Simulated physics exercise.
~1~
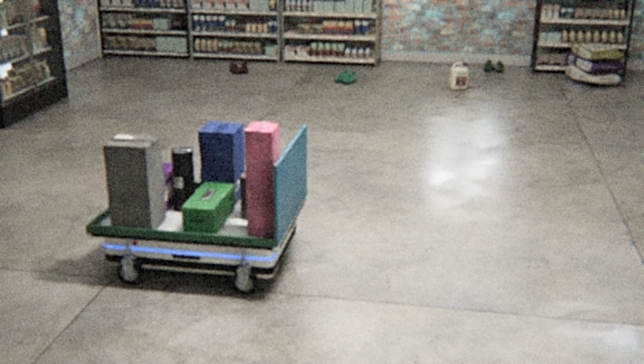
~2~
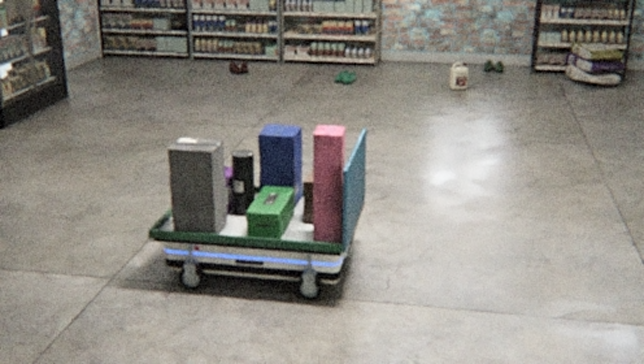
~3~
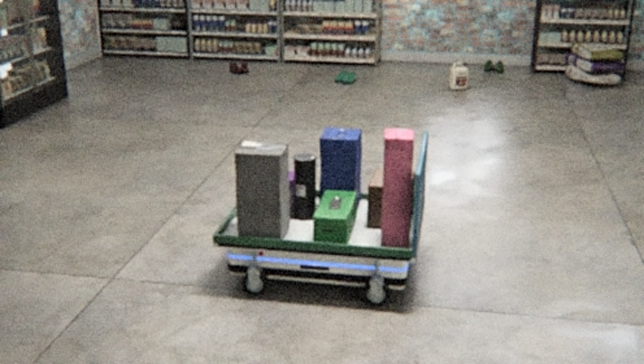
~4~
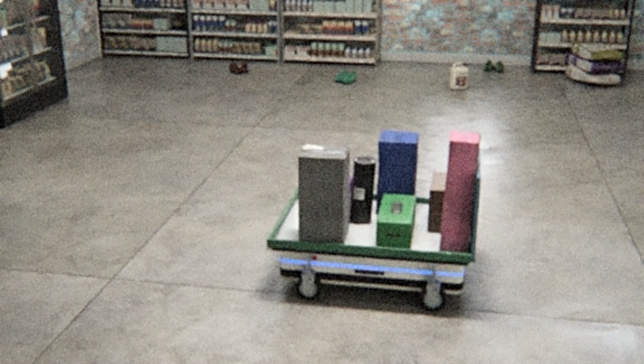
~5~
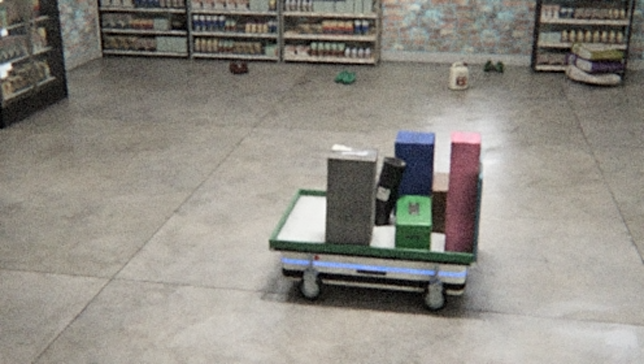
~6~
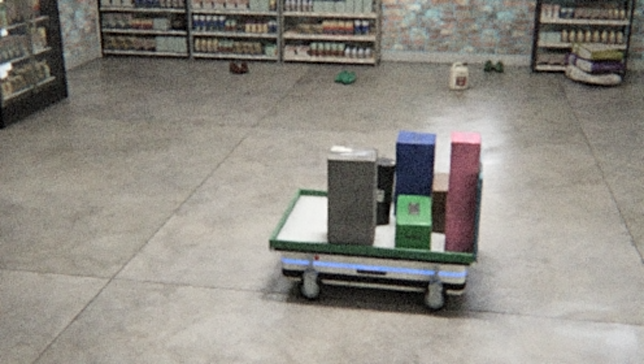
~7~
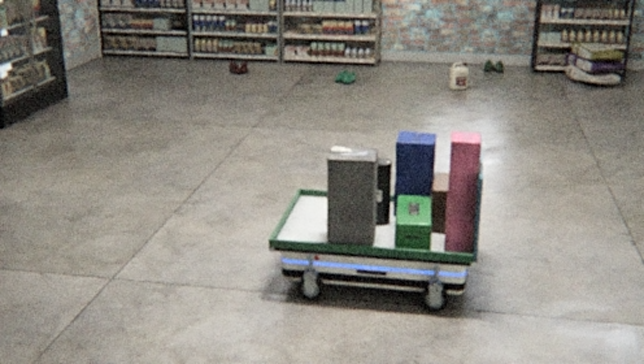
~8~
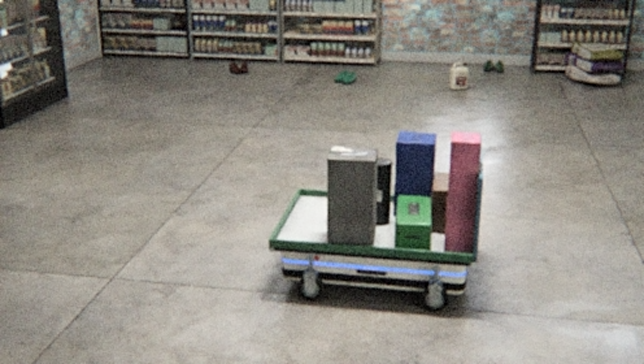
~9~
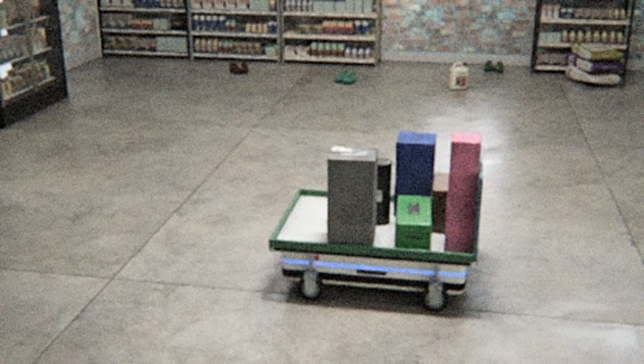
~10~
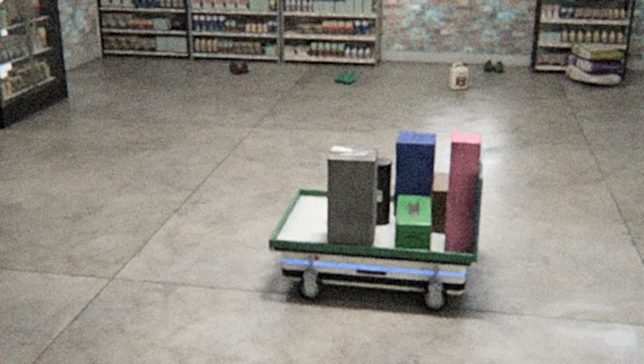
Delivery cart rolling right across a shop floor and stopping, its boxes sliding forward, black canister tilting then settling, all upright.
